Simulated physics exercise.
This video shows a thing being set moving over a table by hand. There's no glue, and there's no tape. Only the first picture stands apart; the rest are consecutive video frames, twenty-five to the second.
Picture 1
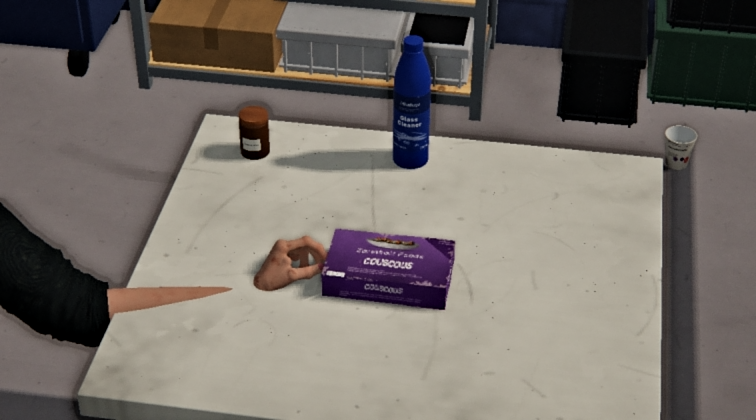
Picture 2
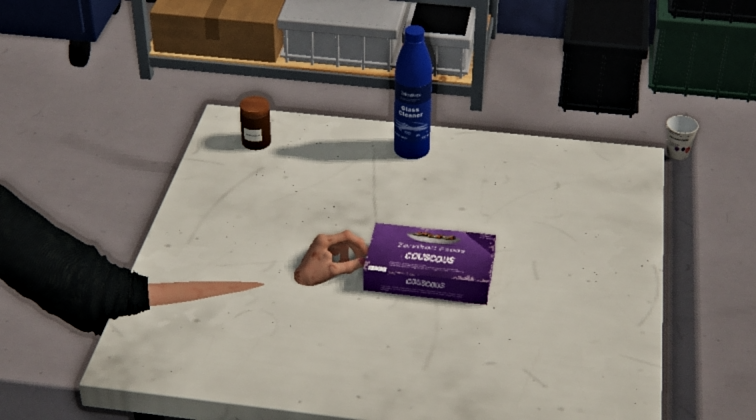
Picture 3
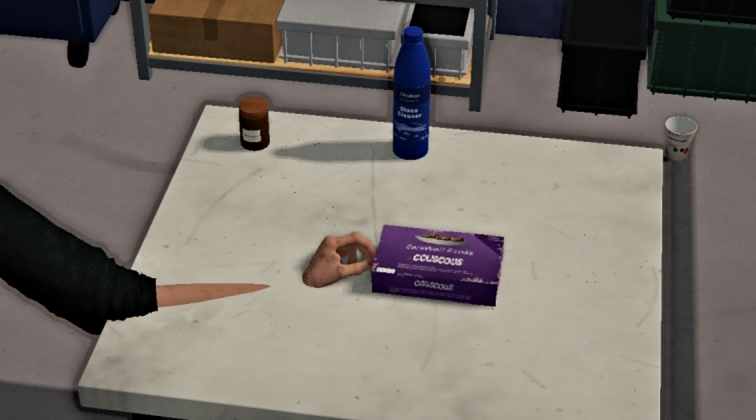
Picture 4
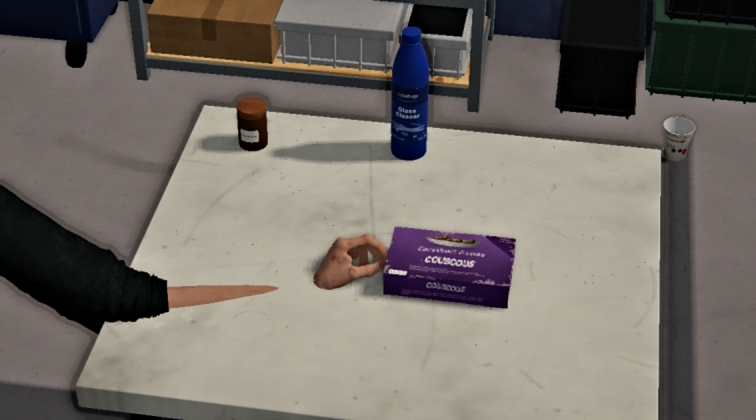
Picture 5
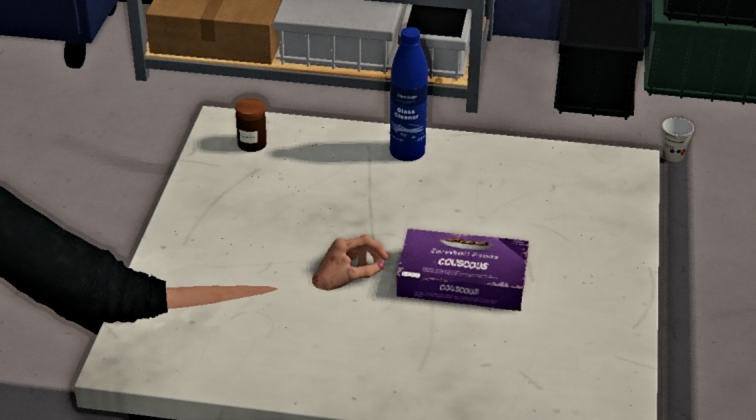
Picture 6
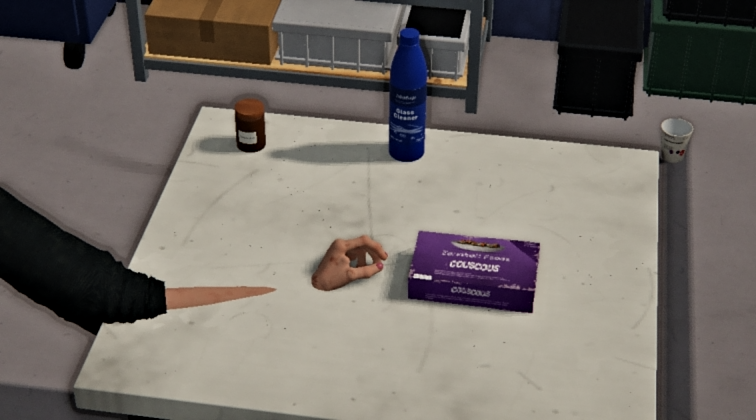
In a storeroom or workshop with shelving and bins behind, a pale table is seen from above at an angle. A brown jar and a blue bottle stand toward its back, a white cup is at the right edge, and a purple couscous box lies mid-table. A dark-sleeved arm reaches from the left, the hand pushing the box rightward, then stays behind as the box slides slightly farther.
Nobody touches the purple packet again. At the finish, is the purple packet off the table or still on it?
Still on it.
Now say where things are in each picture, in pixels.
In the first frame, under the hand; purple packet (389, 268).
In the second frame, under the hand; purple packet (430, 263).
In the third frame, under the hand; purple packet (439, 265).
In the fourth frame, purple packet (450, 267).
In the fifth frame, purple packet (463, 269) slid a little.
In the sixth frame, purple packet (474, 271) slid a little.
Then, 0.10 s after the last picture, purple packet slid a little near (496, 273).
Then, 0.20 s after the last picture, purple packet slid a little near (504, 274).
At rest, moved from the start, purple packet. Seen from the same camera at the end, purple packet near (504, 274).
